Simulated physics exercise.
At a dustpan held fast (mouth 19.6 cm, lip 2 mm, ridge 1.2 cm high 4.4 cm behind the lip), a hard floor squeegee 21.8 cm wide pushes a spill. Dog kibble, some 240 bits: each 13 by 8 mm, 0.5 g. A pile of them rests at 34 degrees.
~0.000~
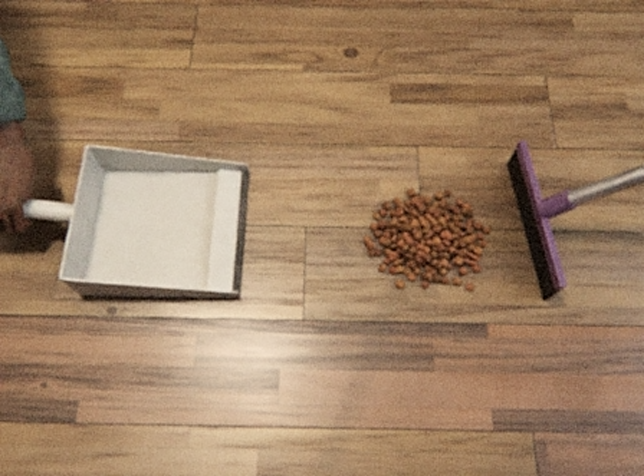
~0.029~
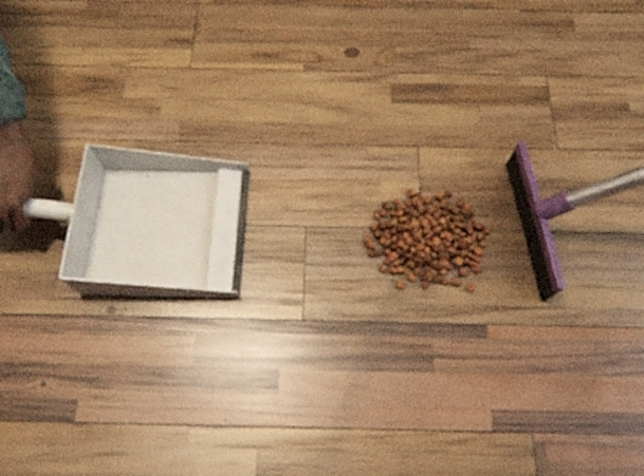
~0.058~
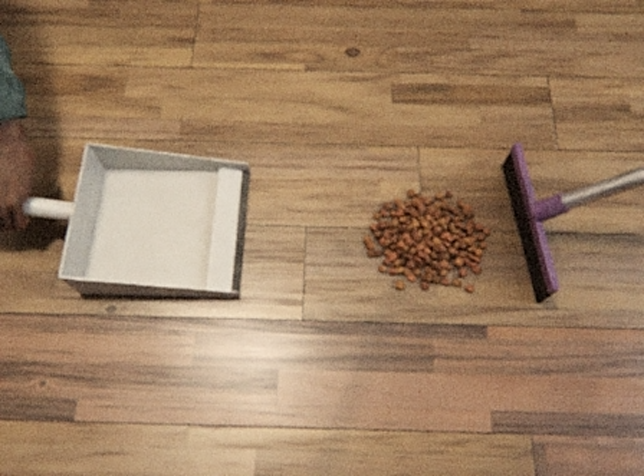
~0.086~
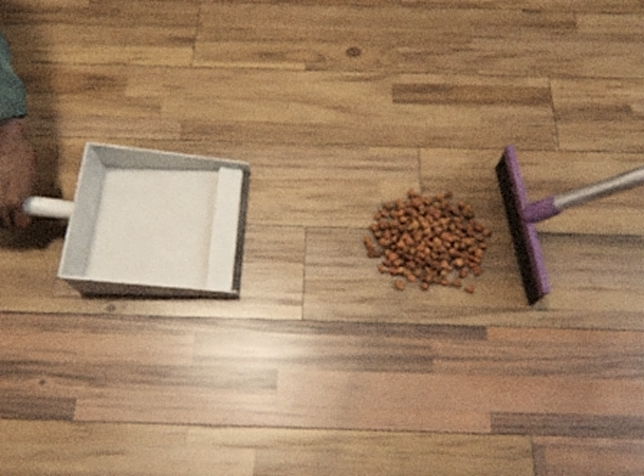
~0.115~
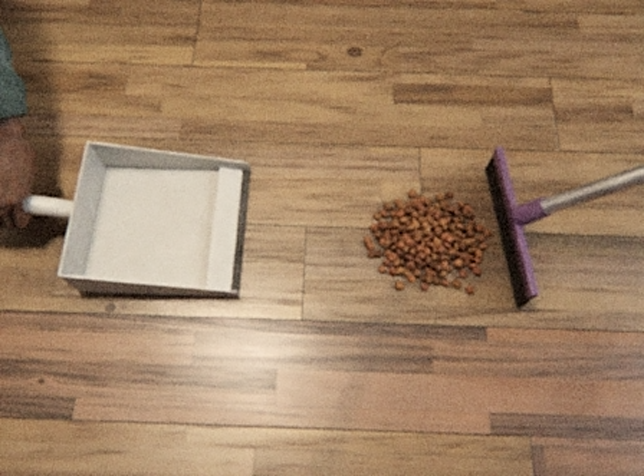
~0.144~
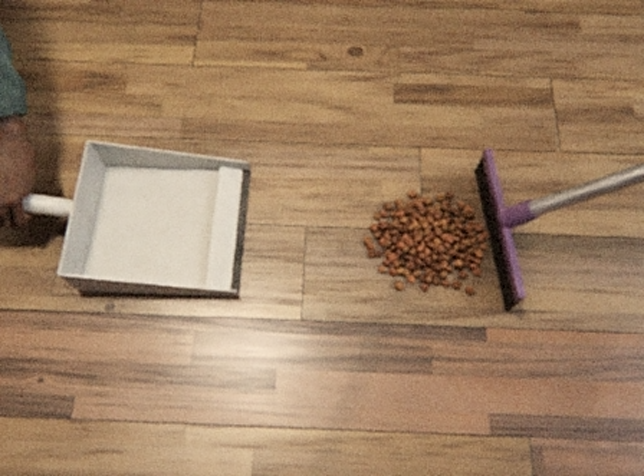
Purple-headed squeegee sliding a short way left to the edge of a brown kibble pile, while a hand holds a white dustpan still.
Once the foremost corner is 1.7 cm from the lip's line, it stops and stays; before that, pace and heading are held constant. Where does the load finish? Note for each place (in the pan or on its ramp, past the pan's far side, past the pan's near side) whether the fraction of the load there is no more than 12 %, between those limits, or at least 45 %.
Pan: Between the limits; far side: No more than 12 %; near side: Between the limits.
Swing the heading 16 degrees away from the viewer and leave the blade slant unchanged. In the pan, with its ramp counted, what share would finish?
Roughly 30 per cent.
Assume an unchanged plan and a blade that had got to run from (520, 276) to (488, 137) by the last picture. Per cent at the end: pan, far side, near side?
Split: Pan = 0, far = 25, near = 0.
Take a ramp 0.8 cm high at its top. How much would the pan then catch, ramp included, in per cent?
Close to 40 per cent then.
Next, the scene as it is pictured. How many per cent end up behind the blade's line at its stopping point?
Estimate: Around 5 %.
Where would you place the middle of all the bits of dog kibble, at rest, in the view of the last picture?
Centre at rest: Approx. (241, 262) px.
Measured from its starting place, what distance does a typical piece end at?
Roughly 28 cm.
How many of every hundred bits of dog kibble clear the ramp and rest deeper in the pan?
I'd put it near 5 per cent.
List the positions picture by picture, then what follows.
In the first frame, blade from (560, 286) to (520, 147), moved 0.0 cm, 0 of the pieces shifted so far; middle of the pieces at (424, 237); pan at (155, 231).
In the second frame, blade from (558, 288) to (519, 148), moved 0.2 cm, 0 of the pieces shifted so far; middle of the pieces at (424, 238).
In the third frame, blade from (552, 290) to (515, 150), moved 1.0 cm, 0 of the pieces shifted so far; middle of the pieces at (424, 238).
In the fourth frame, blade from (544, 292) to (508, 151), moved 2.1 cm, 0 of the pieces shifted so far; middle of the pieces at (424, 239).
In the fifth frame, blade from (532, 295) to (497, 153), moved 3.8 cm, 0 of the pieces shifted so far; middle of the pieces at (424, 239).
In the sixth frame, blade from (519, 297) to (486, 155), moved 5.4 cm, 0 of the pieces shifted so far; middle of the pieces at (424, 239); pan at (155, 227). The blade's pace is about 0.58 m/s, heading 10 degrees towards the viewer's side.
After 0.42 s, middle of the blade 20 cm from the lip; 0 % over the lip, far side 0 %, near side 5 %.
After 0.61 s, middle of the blade 9 cm from the lip; 0 % over the lip, far side 0 %, near side 15 %.
Then, at 0.91 s, middle of the blade 3 cm from the lip; 40 % over the lip, far side 0 %, near side 20 %.
At rest (1.3 s), pan 40 %, far side 0 %, near side 20 %, in front of the lip or behind the blade 40 %.
